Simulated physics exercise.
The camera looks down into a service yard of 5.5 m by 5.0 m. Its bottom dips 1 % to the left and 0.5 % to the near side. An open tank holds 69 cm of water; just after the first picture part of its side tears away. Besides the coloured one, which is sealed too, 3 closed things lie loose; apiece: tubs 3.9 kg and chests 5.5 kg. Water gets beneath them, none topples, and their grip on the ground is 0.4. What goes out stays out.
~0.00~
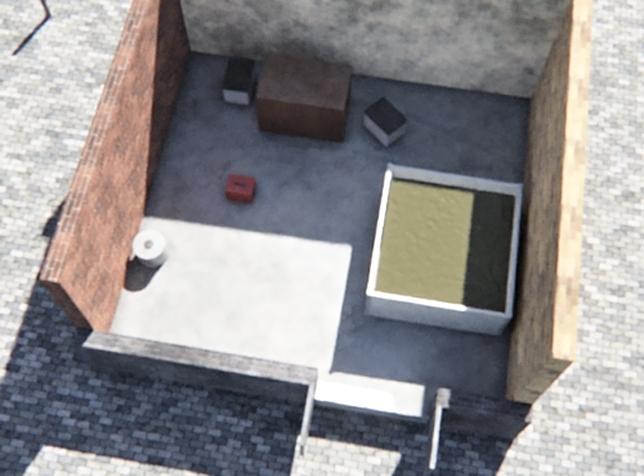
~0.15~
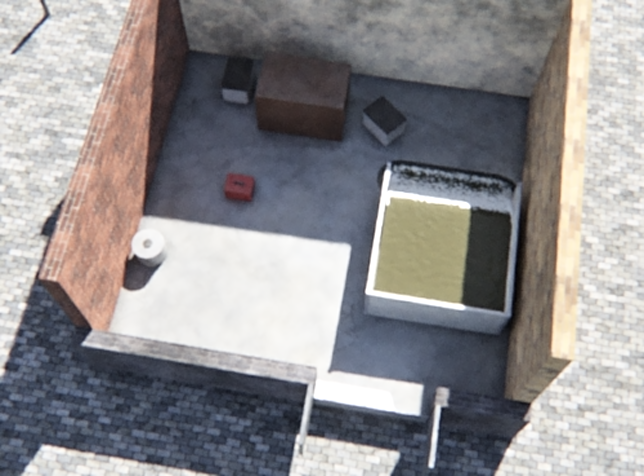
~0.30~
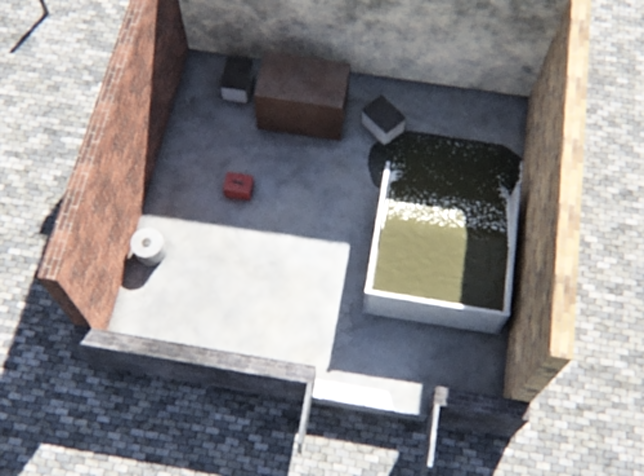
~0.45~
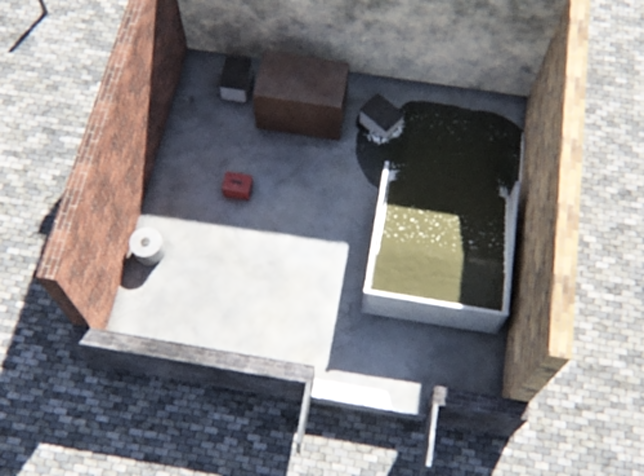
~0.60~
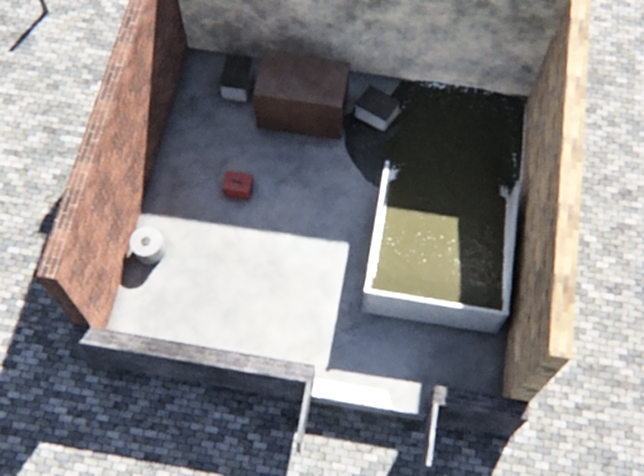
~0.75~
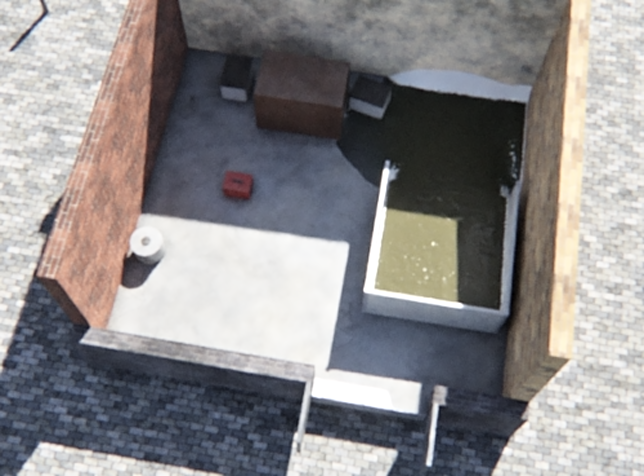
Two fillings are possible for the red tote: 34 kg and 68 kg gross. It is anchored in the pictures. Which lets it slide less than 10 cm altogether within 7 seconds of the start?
Verdict: The smaller load will do.
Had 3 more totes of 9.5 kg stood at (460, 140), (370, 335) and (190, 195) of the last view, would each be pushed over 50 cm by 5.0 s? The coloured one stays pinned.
In that order: Over, short of it, more.
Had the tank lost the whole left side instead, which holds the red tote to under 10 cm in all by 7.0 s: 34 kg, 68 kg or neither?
In that case only the higher weight holds it.
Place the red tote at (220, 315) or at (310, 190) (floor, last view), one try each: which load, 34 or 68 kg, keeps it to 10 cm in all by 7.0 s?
In that order: The smaller is enough; it takes the larger.
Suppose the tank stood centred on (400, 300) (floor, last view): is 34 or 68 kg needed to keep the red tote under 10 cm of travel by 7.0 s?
In that case the lower weight is enough.
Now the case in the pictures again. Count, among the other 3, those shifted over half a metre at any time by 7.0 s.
3 of them.
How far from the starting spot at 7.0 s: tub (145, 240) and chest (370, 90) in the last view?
In that order: 80 cm, 80 cm.
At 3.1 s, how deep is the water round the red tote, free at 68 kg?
About 0 cm.
After 1.4 s the red tote would be 0 cm from its start with 34 kg and 0 cm from its start with 68 kg; 0 cm of water round it then.
After 3.1 s the red tote would be 0 cm from its start with 34 kg and 0 cm from its start with 68 kg; 0 cm of water round it then.
After 4.9 s the red tote would be 0 cm from its start with 34 kg and 0 cm from its start with 68 kg; 8 cm of water round it then.
After 7.0 s the red tote would be 0 cm from its start with 34 kg and 0 cm from its start with 68 kg; 5 cm of water round it then.
